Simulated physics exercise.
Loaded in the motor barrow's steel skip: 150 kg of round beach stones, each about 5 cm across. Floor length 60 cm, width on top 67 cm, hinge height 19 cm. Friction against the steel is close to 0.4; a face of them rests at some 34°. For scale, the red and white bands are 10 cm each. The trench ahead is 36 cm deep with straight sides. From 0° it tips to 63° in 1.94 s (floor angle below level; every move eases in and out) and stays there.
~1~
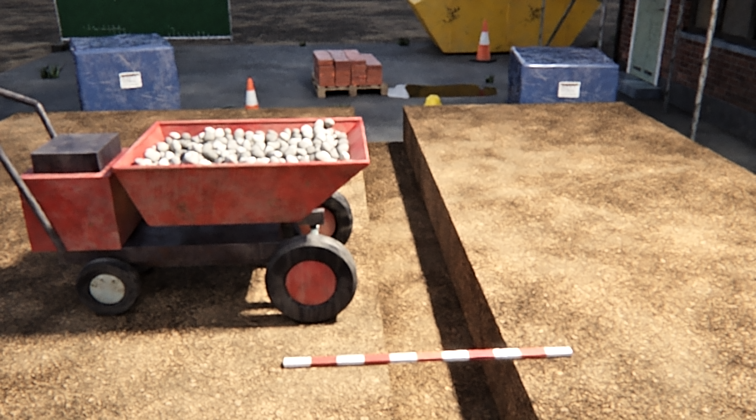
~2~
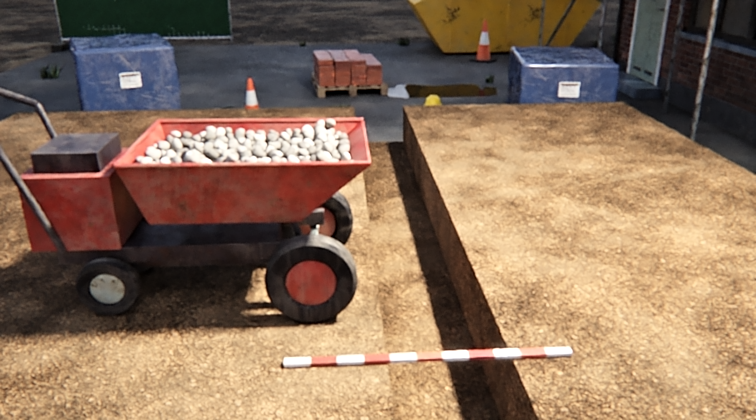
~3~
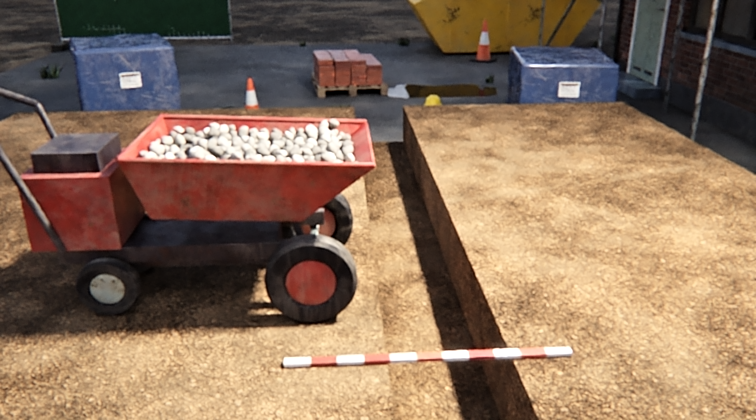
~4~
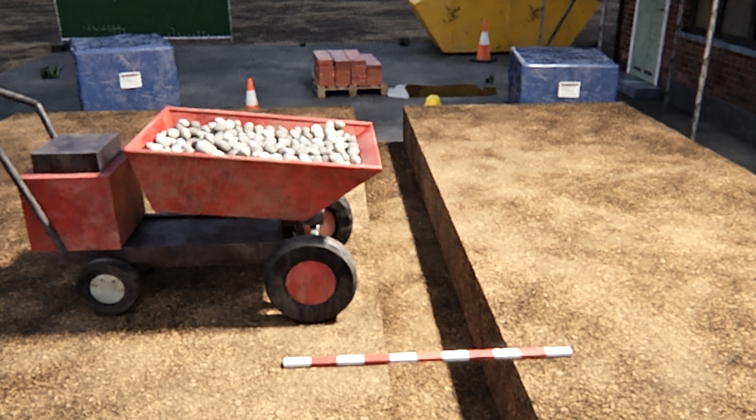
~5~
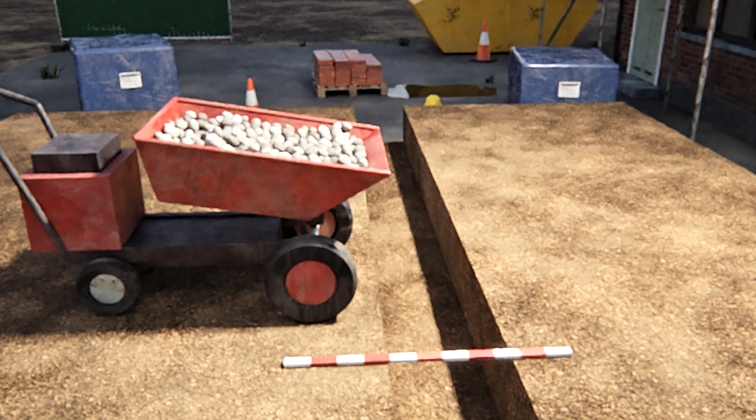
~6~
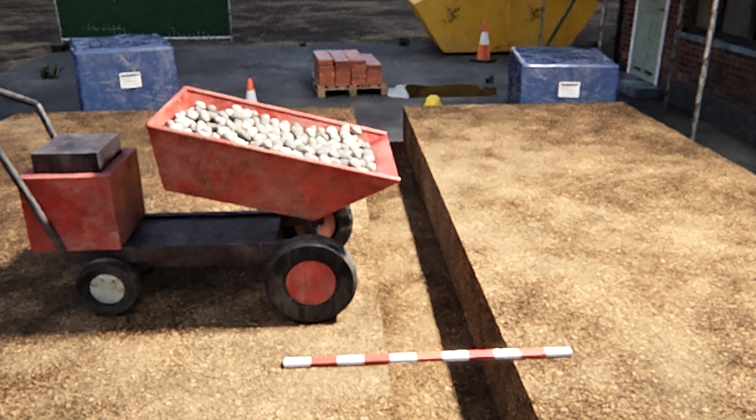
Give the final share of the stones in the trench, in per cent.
Close to 57 in a hundred.
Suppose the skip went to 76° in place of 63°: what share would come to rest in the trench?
It would be near 65 per cent.
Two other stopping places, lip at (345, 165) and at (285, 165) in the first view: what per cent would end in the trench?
First some 85, then 100 per cent.
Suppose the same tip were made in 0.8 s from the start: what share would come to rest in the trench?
Then about 40 per cent.
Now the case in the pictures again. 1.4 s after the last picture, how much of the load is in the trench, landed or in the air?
About 35 per cent by then.
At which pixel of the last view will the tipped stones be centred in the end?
Near (470, 325).
Then, 0.9 s after the last picture the floor is at 53°, 95 % in the skip, 5 % in the trench; the foremost stones are at (466, 244).
Then, 1.4 s after the last picture the floor is at 63°, 29 % in the skip, 37 % in the trench, 34 % past the trench; the foremost stones are at (606, 276).
Then, 1.8 s after the last picture the floor is at 63°, 7 % in the skip, 49 % in the trench, 44 % past the trench; the foremost stones are at (658, 273).
Then, 3.7 s after the last picture the floor is at 63°, 0 % in the skip, 57 % in the trench, 43 % past the trench; the foremost stones are at (674, 272).
